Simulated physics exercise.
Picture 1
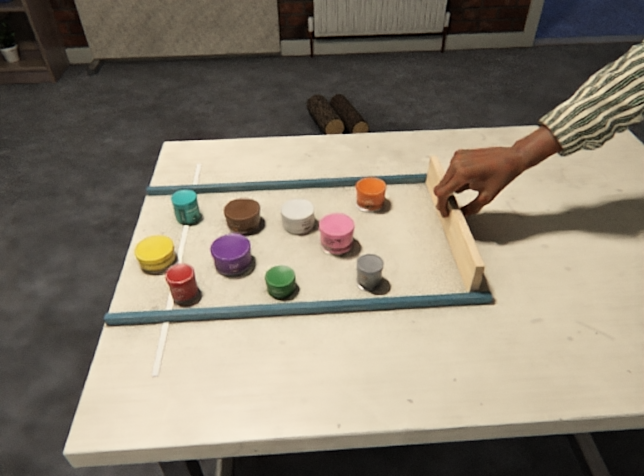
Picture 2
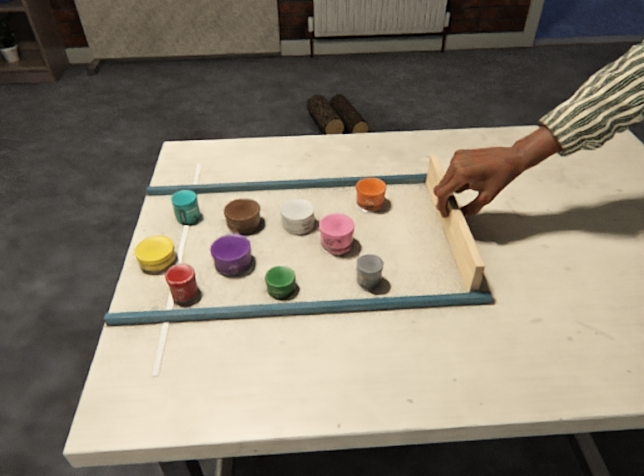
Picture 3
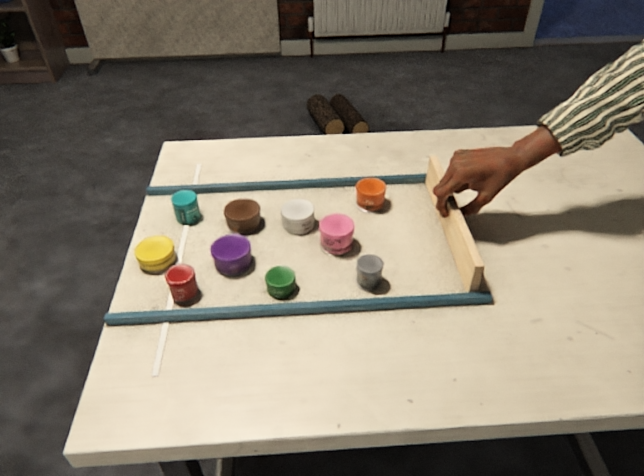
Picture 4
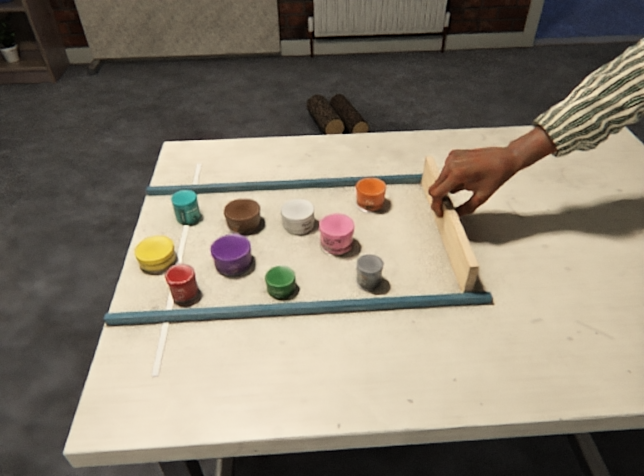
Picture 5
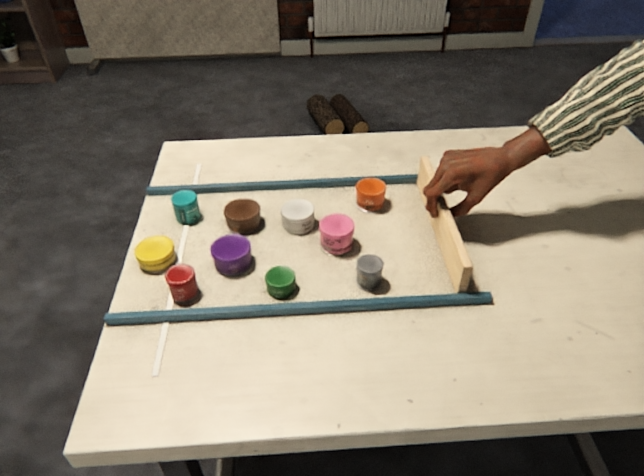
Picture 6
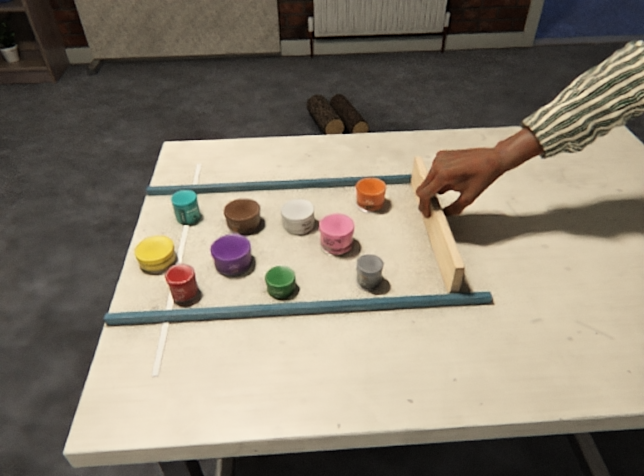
A hand in a striped sleeve slid an upright wooden board slightly left between two blue rails on a pale table, while the ten colourful little pots scattered in front of it stayed still.
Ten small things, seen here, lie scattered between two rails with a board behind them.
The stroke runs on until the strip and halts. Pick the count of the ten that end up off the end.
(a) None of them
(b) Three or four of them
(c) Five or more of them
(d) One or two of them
d.
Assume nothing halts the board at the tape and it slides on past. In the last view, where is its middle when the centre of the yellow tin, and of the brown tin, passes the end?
With the yellow tin it sits around (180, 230), with the brown tin around (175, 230).
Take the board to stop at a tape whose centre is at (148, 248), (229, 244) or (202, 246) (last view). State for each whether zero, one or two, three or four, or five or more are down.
More than four; none at all; none.
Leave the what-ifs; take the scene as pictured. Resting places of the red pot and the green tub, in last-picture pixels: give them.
Around (117, 278), then around (125, 300).
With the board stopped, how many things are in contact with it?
The count comes out at 5.
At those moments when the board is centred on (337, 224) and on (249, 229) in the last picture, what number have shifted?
By then 3, and 9.
Early on, none off yet; yellow tin at rest near (156, 254); turquoise tub at rest near (186, 207); red pot at rest near (183, 283).
Finally, the number that fall off is one or two; lost, turquoise tub.
